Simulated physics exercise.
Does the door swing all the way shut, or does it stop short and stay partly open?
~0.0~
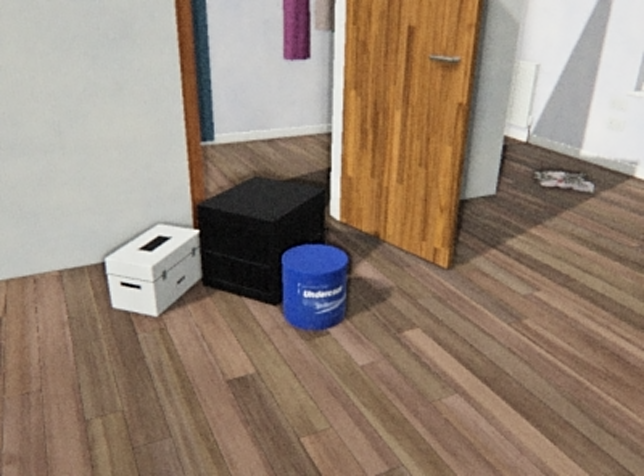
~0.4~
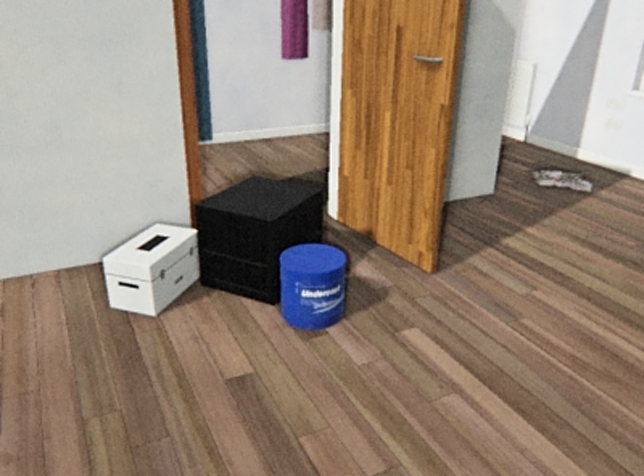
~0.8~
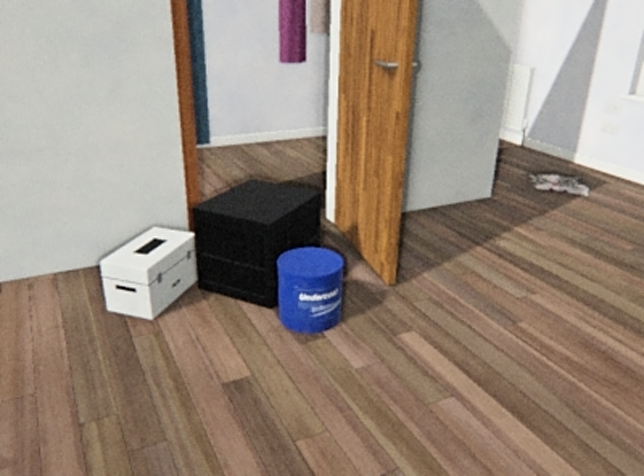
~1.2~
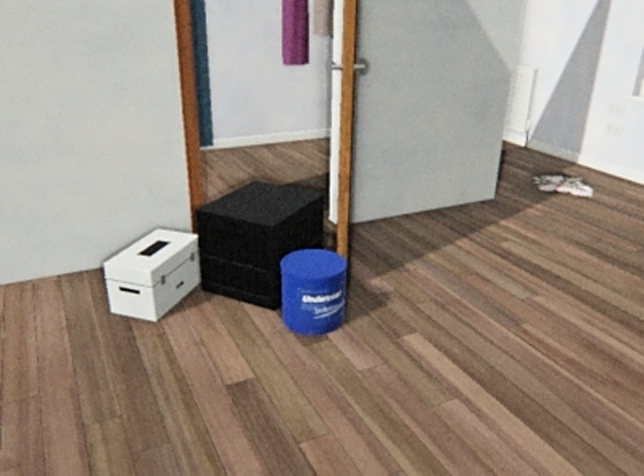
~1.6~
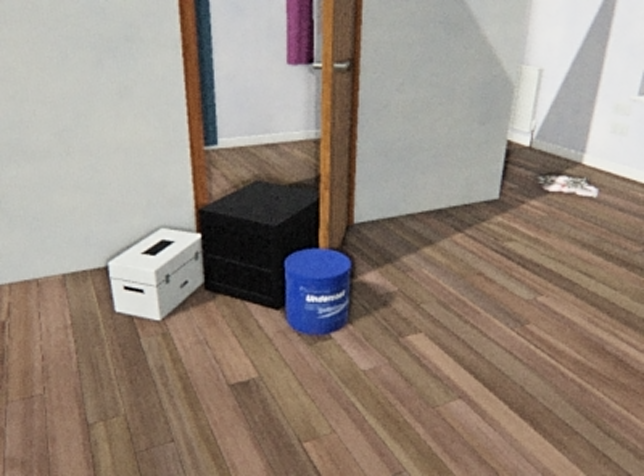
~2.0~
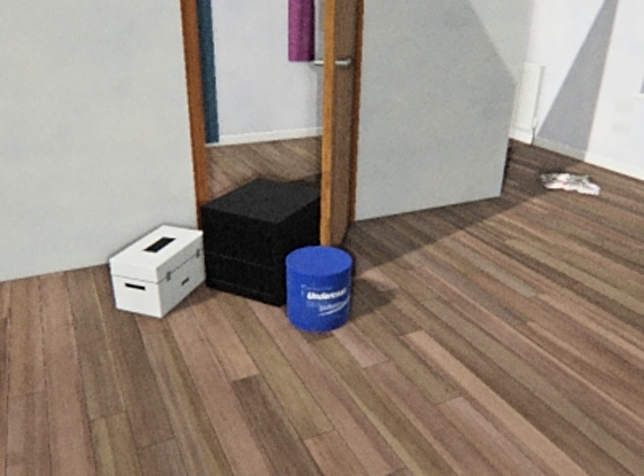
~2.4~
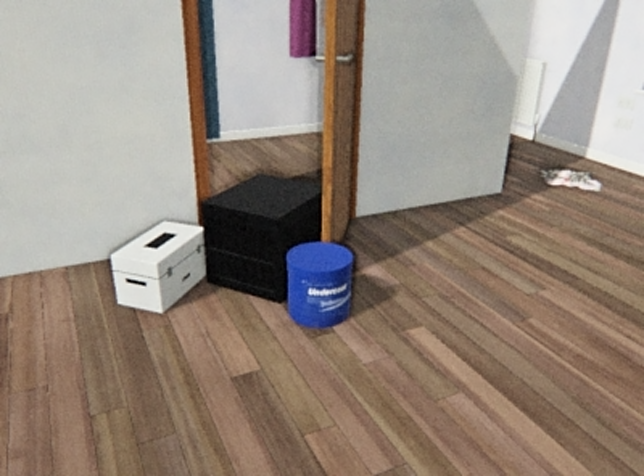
The door stops short beside the black chest and stays partly open.
